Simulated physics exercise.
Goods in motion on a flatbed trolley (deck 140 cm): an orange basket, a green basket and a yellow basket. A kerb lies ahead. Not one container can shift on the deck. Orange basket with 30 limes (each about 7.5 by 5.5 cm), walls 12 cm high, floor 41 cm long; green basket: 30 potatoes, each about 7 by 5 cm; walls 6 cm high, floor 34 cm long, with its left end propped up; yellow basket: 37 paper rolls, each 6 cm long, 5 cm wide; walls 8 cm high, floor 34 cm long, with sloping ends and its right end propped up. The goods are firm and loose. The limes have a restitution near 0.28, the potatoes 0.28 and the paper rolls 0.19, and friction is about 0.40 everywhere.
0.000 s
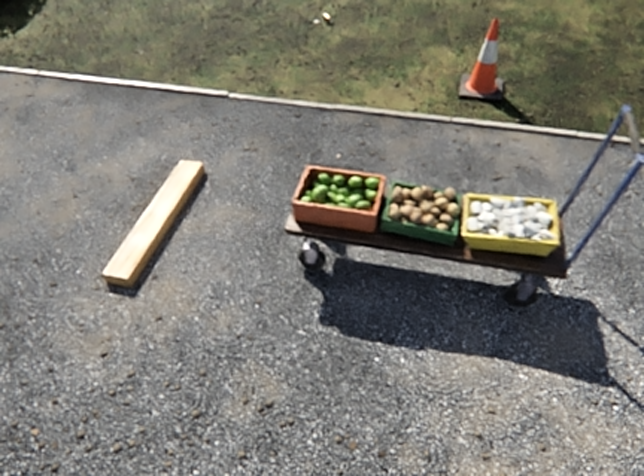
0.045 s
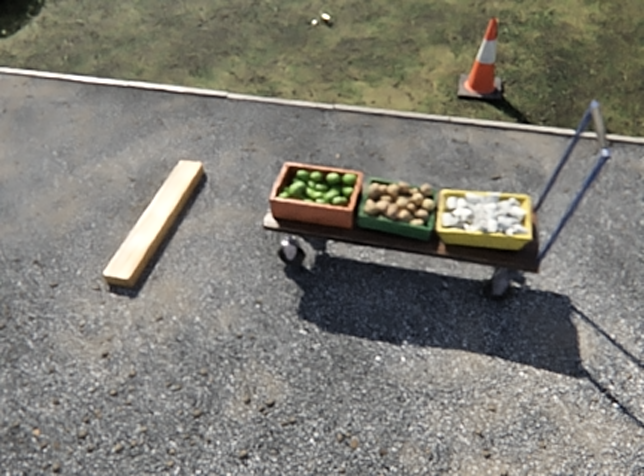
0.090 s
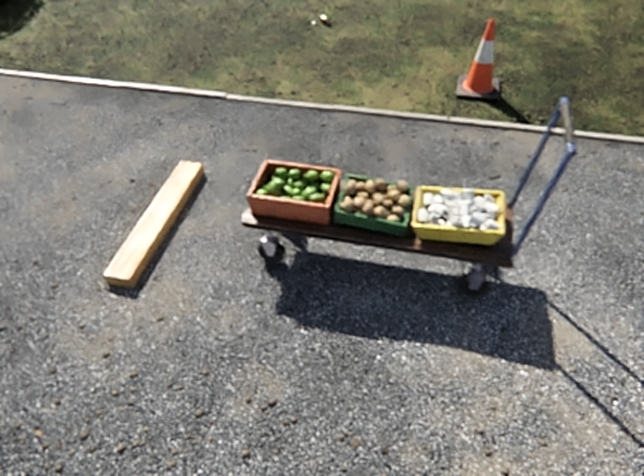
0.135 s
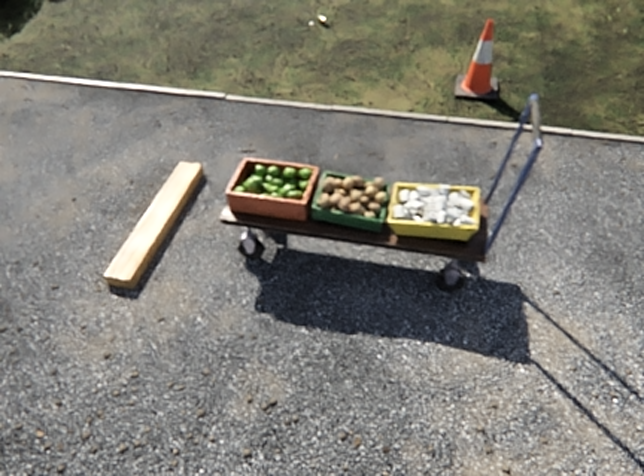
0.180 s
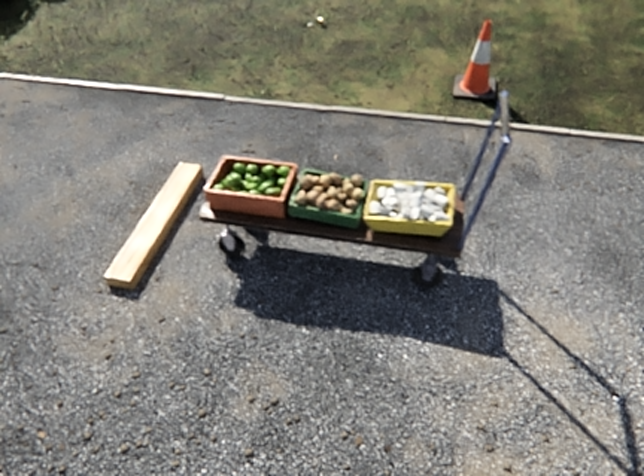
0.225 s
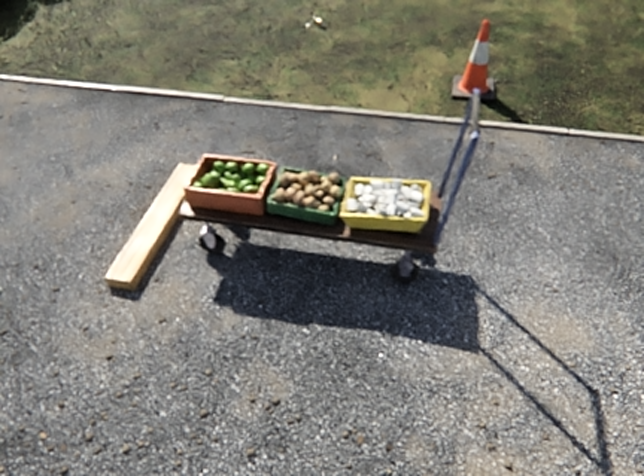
The footage shows a flatbed trolley carrying orange, green and yellow baskets of limes, potatoes and small white items as it rolls steadily left across tarmac, narrowing the gap to a pale beam while a traffic cone stands behind.
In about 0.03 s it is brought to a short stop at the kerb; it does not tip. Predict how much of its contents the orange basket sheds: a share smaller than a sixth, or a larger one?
A sixth is not crossed.
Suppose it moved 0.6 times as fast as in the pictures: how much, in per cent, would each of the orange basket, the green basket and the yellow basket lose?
Then orange basket 0, green basket 0, yellow basket 10 per cent.
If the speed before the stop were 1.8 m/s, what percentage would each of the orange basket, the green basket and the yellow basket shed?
Then the orange basket sheds 0 per cent of its load, the green basket 0 per cent, and the yellow basket 20 per cent.
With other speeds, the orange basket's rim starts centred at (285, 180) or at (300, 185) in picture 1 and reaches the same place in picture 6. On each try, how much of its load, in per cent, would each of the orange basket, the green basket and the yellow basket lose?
Losses in order of the tries would be orange basket 0 and 0 %, green basket 0 and 0 %, yellow basket 10 and 20 %.
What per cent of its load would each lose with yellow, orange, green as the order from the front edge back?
In that arrangement the orange basket sheds 10 per cent of its load, the green basket 20 per cent, and the yellow basket 40 per cent.
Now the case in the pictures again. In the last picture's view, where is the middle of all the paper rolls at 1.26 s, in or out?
Centre approx. (307, 198).
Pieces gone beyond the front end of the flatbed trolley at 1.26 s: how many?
I'd put it at some 2 pieces.
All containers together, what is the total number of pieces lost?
About 25.
After 0.31 s, impact.
After 0.41 s, orange basket 30 in, 0 out, green basket 28 in, 2 out and yellow basket 36 in, 1 out.
After 0.53 s, orange basket 29 in, 1 out, green basket 23 in, 7 out and yellow basket 28 in, 9 out.
After 0.76 s, orange basket 28 in, 2 out, green basket 21 in, 9 out and yellow basket 22 in, 15 out.
When it is over (at 1.26 s), orange basket 28 in, 2 out, green basket 21 in, 9 out and yellow basket 22 in, 15 out. Asked share, 2 of 30, 7 per cent.
